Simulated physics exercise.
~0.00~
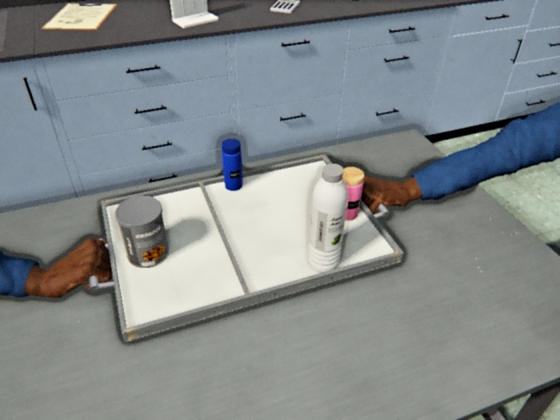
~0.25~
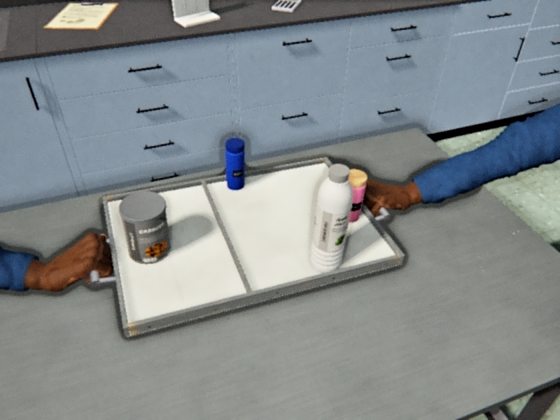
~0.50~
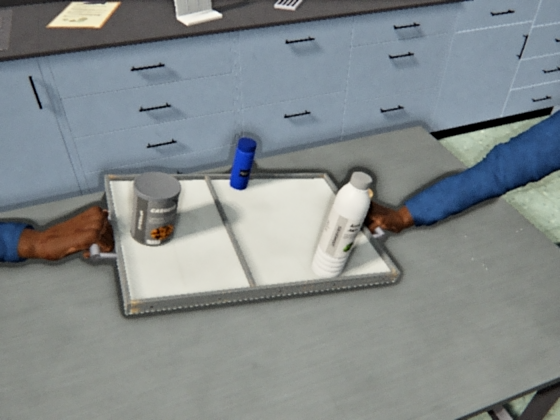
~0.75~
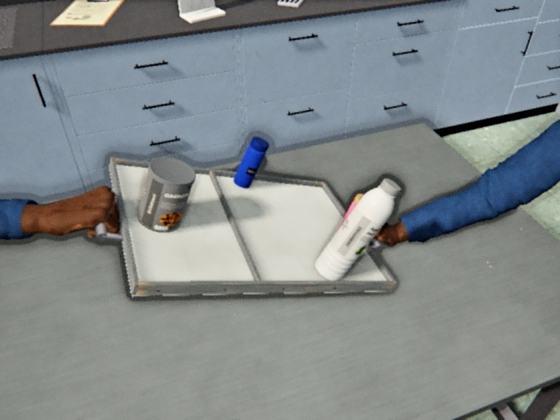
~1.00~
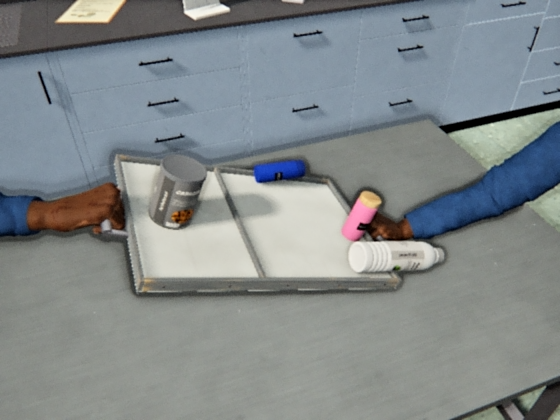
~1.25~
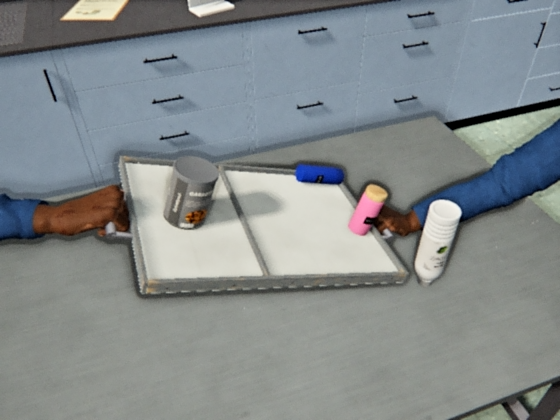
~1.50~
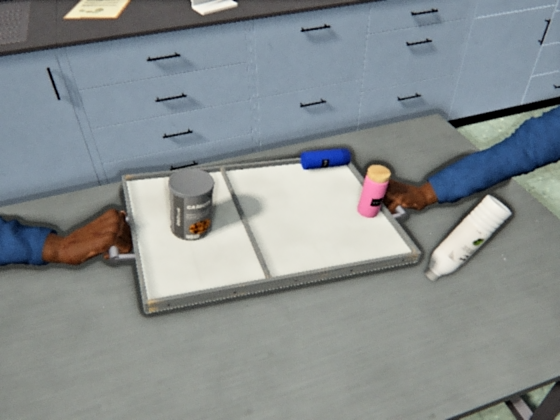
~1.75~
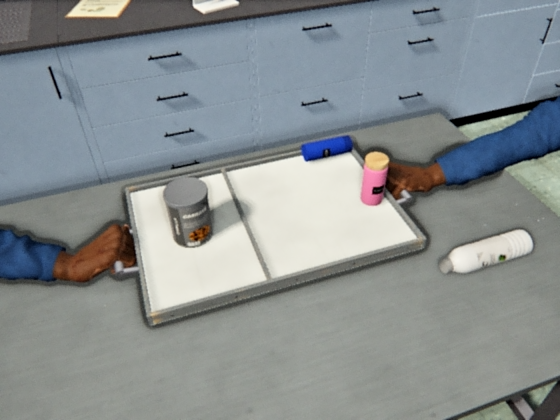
In a room with blue cabinets, two hands hold a white divided tray above a grey table, carrying a grey tin, a blue shaker, a white bottle and a pink shaker, all upright. The hands tip the tray down towards the right, and the containers begin to lean. The white bottle topples over the right edge as the blue shaker falls onto its side. The bottle tumbles beyond the tray while the hands level it again. Finally, the bottle lies on the table at the right, the blue shaker rests on its side at the tray's back edge, and the tin and pink shaker stand upright.
